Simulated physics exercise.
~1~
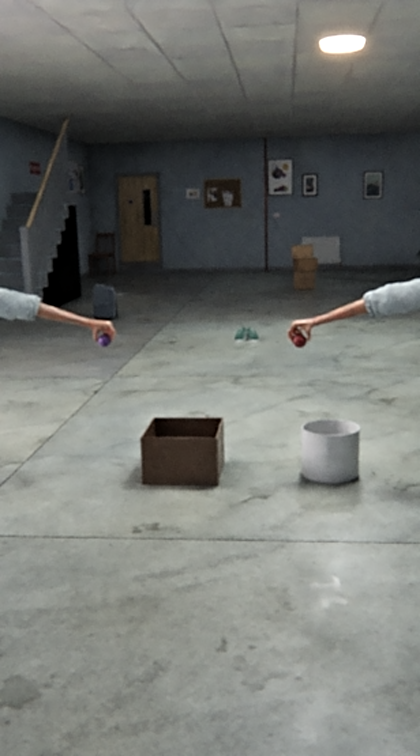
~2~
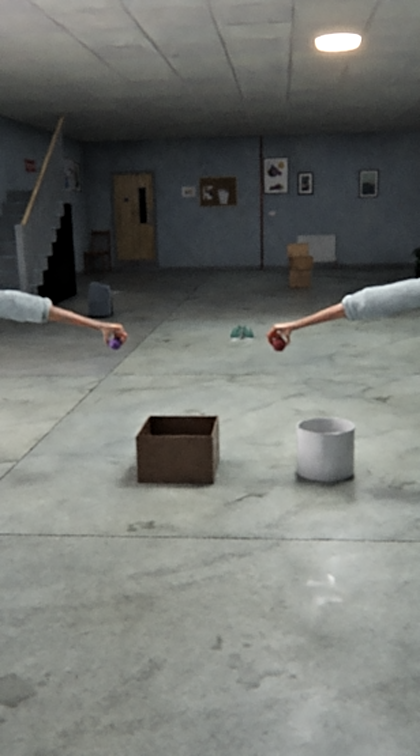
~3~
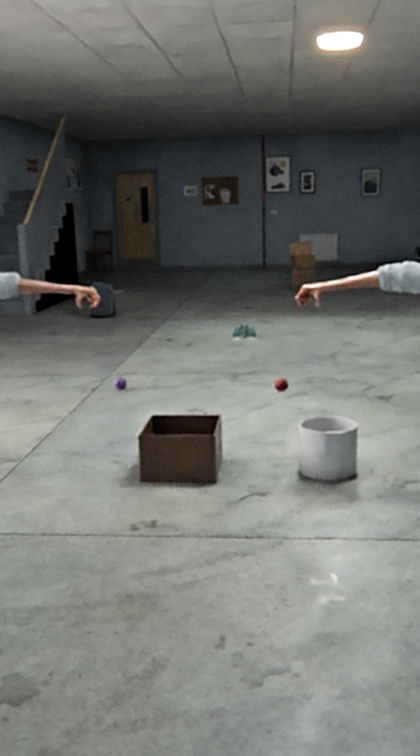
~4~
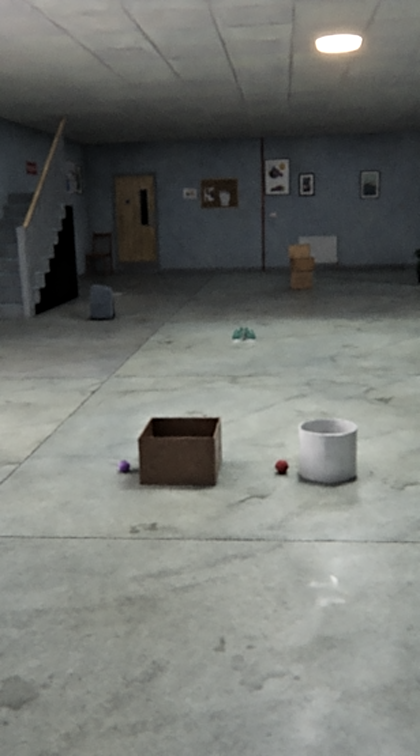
Two arms in pale sleeves reach in from either side of a wide grey concrete hall, the left hand holding a small purple onion and the right hand a red tomato. Below them stand a brown square basket on the left and a white round bin on the right, seen from the front by a slightly swaying camera, with stairs and a wooden door behind. The hands move slightly inward, then let go and draw back. Both things fall, missing the containers. The onion ends on the floor left of the basket, and the tomato beside the bin's left side.
